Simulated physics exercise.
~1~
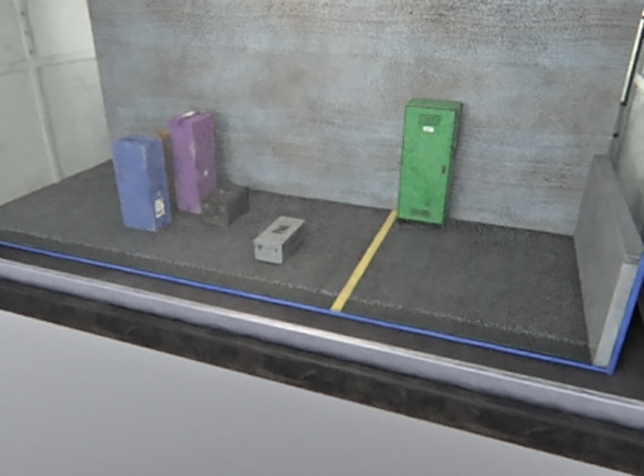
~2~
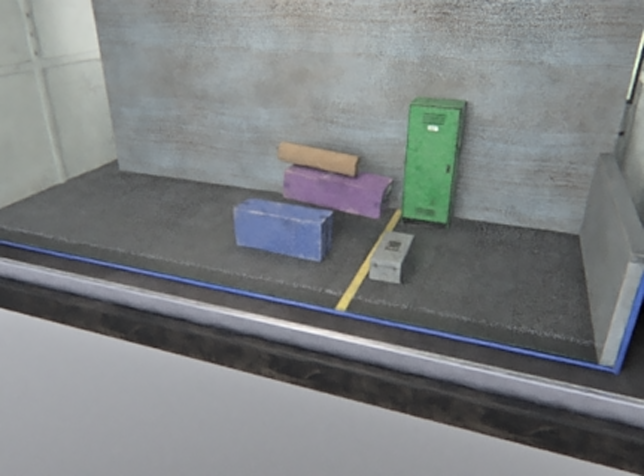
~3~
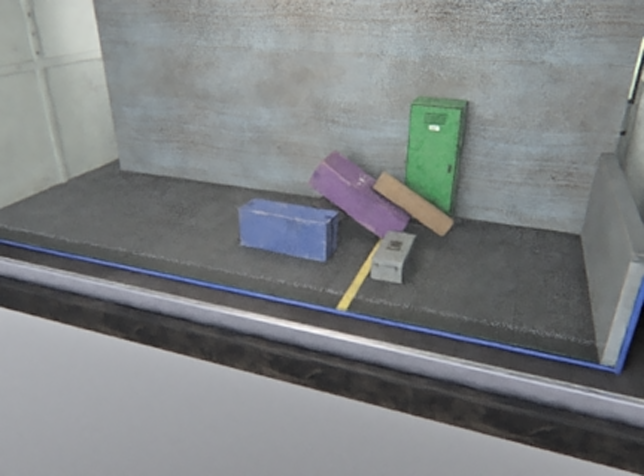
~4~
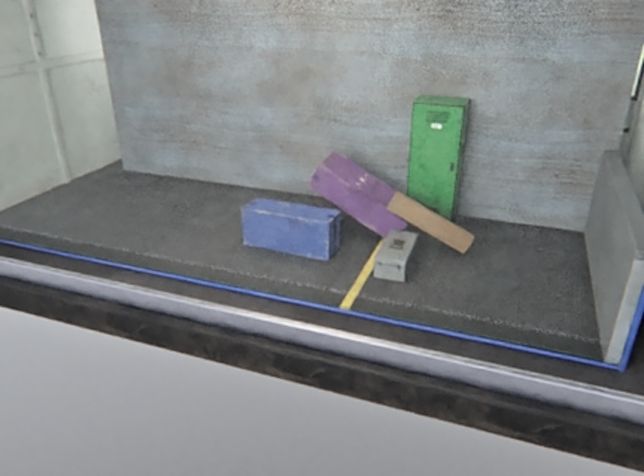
A tall green locker stands against the grey back wall of a dark-floored bay, seen from slightly above through a gently swaying camera. To its left are upright blue and purple boxes, with a dark toolbox beside them and a grey toolbox nearer the yellow line. The loose things shift right, the blue and purple boxes tipping onto their sides and the grey toolbox crossing the line. A brown roll comes into view behind the purple box, then tumbles right past the locker's foot. The purple box tilts up, and the roll ends slanting beside it, while the blue box rests short of the line.
